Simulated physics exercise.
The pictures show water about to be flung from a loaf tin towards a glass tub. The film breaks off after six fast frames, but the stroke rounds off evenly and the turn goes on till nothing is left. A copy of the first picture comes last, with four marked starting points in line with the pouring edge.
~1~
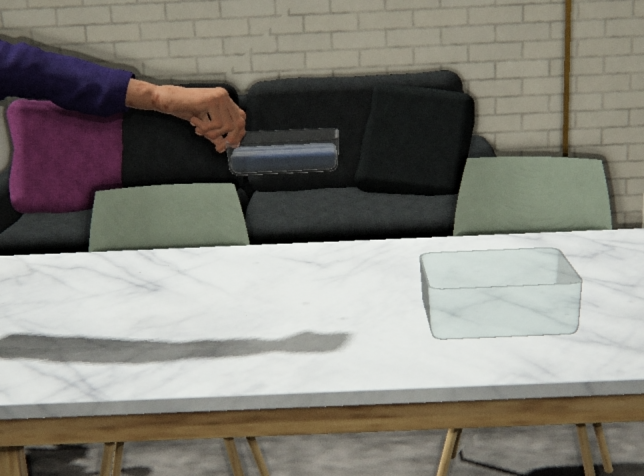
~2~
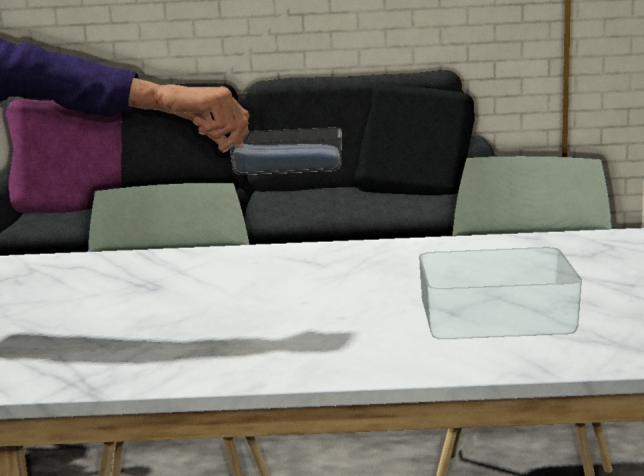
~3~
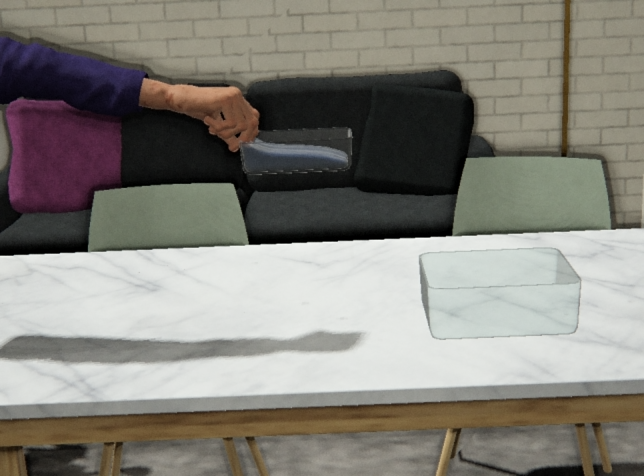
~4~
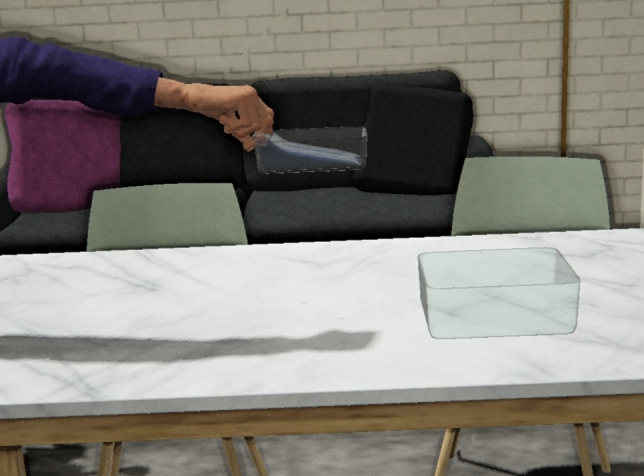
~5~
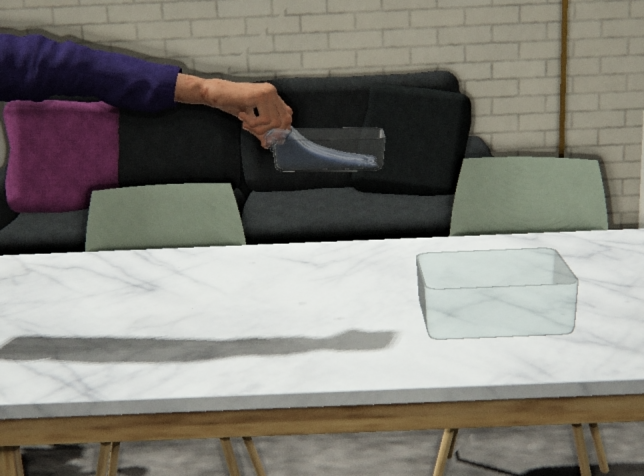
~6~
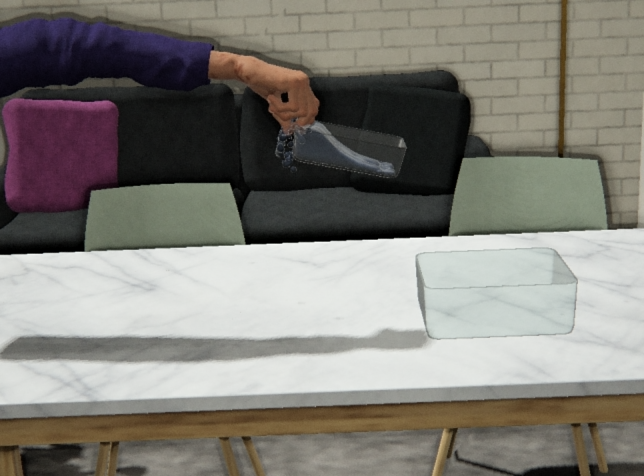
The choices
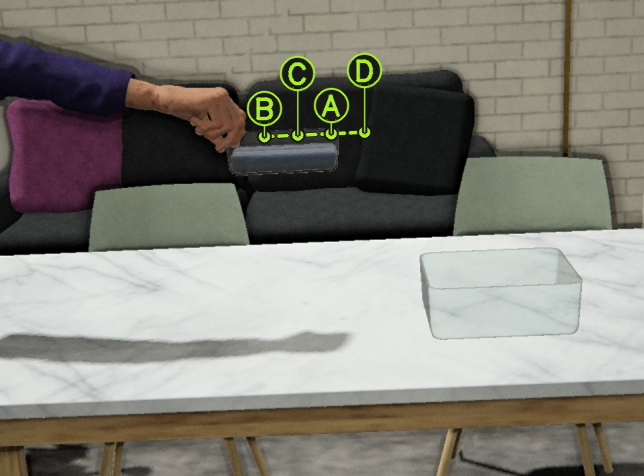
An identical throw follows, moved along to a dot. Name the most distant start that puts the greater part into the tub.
Dot C just does it.
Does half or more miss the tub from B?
Yes.
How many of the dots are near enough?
Three of the four.
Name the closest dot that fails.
Here it is dot B.
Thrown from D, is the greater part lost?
No, not at all.
On the marked copy, A at (331, 133); B at (264, 136); C at (297, 135); D at (364, 132).
With A, about 79 % lands in the tub, 13 % falls short and 8 % goes beside or beyond.
With B, about 28 % lands in the tub, 67 % falls short and 5 % goes beside or beyond.
With C, about 70 % lands in the tub, 22 % falls short and 8 % goes beside or beyond.
With D, about 73 % lands in the tub, 11 % falls short and 16 % goes beside or beyond.
